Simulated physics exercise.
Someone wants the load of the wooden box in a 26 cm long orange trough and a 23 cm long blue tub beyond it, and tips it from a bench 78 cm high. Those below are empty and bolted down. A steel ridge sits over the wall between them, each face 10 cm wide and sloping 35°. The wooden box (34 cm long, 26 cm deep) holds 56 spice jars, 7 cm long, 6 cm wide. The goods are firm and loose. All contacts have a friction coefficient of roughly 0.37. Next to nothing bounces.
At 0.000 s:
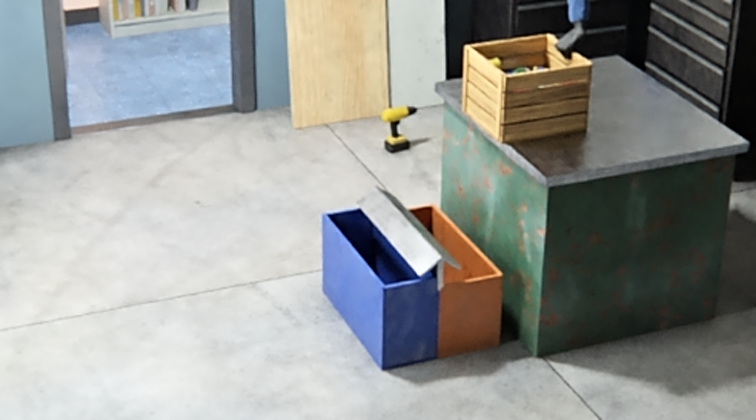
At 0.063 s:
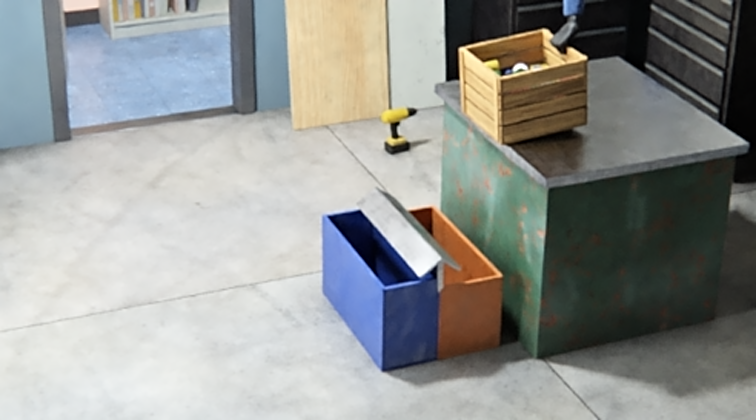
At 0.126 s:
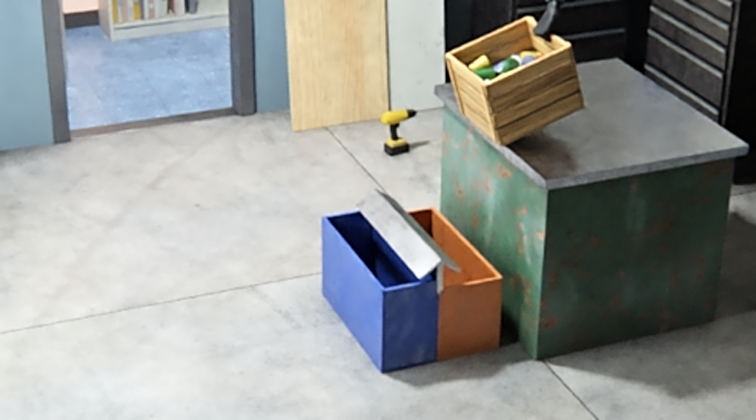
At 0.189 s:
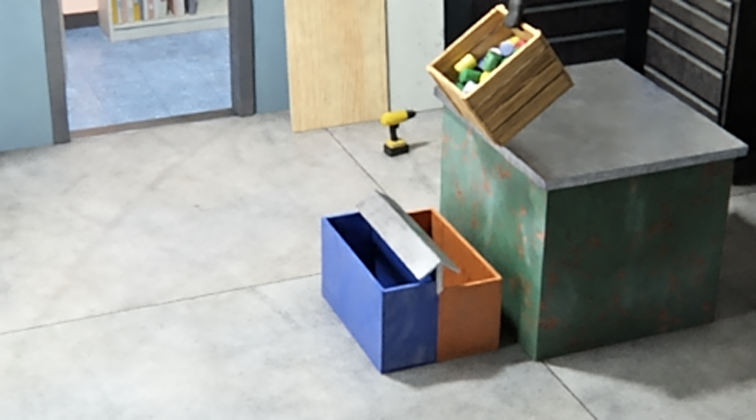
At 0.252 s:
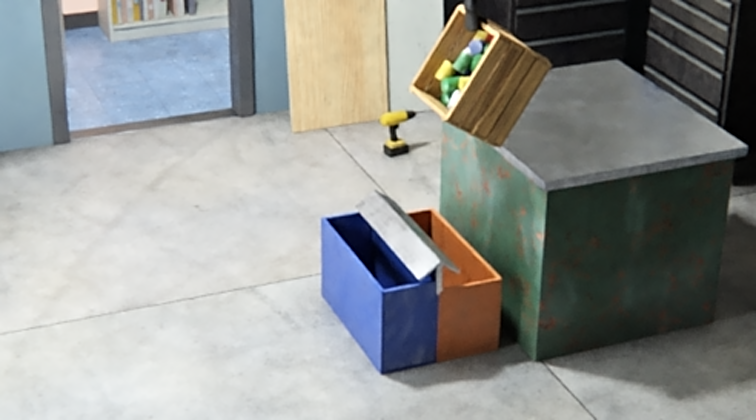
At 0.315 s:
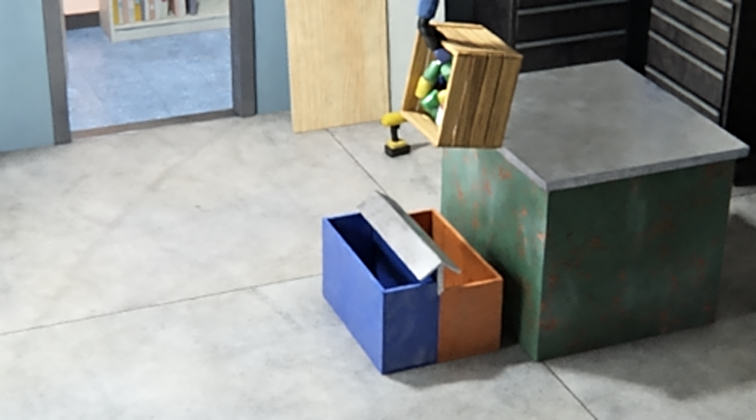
A robotic or gloved dark gripper, only its tip in view, holds a slatted wooden box of small colourful items on a grey-topped green bench, seen from above in a concrete-floored workshop. Below stand a blue tub and an orange trough with a grey ridge between, a yellow drill behind. The box tilts steadily leftward past the bench edge until nearly sideways, its contents still inside, while the camera stays still.
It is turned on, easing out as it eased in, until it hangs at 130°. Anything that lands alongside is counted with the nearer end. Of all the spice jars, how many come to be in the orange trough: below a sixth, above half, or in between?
Fewer than one in six of the spice jars end in the orange trough.
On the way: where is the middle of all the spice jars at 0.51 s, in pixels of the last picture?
Around (396, 152).
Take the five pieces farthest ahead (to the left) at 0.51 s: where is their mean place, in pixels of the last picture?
Near (345, 166).
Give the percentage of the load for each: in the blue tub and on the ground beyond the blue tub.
Roughly 40 and 60 per cent.
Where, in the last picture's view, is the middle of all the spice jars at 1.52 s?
Around (254, 340).
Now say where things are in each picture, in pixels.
In the first picture (we follow the rim corner now nearest the camera), wooden box at (507, 76); orange trough at (443, 286); tilt 0°; nothing out yet.
Wooden box at (502, 78); tilt 5°, in the second picture.
Wooden box at (487, 84); tilt 17°, in the third picture.
Wooden box at (466, 96); tilt 36°, in the fourth picture.
Wooden box at (447, 117); tilt 57°, in the fifth picture.
Wooden box at (437, 143); orange trough at (443, 290); tilt 79°; nothing out yet, in the sixth picture.
After 0.51 s, tilt 128°; 25 still in the wooden box and 31 in the air.
After 0.75 s, tilt 130°; 13 in the blue tub, 20 on the ground beyond the blue tub and 23 in the air.
After 1.09 s, tilt 130°; 22 in the blue tub and 34 on the ground beyond the blue tub.
When it is over (at 1.52 s), 22 in the blue tub and 34 on the ground beyond the blue tub. Asked share, 0 of 56, 0 per cent.
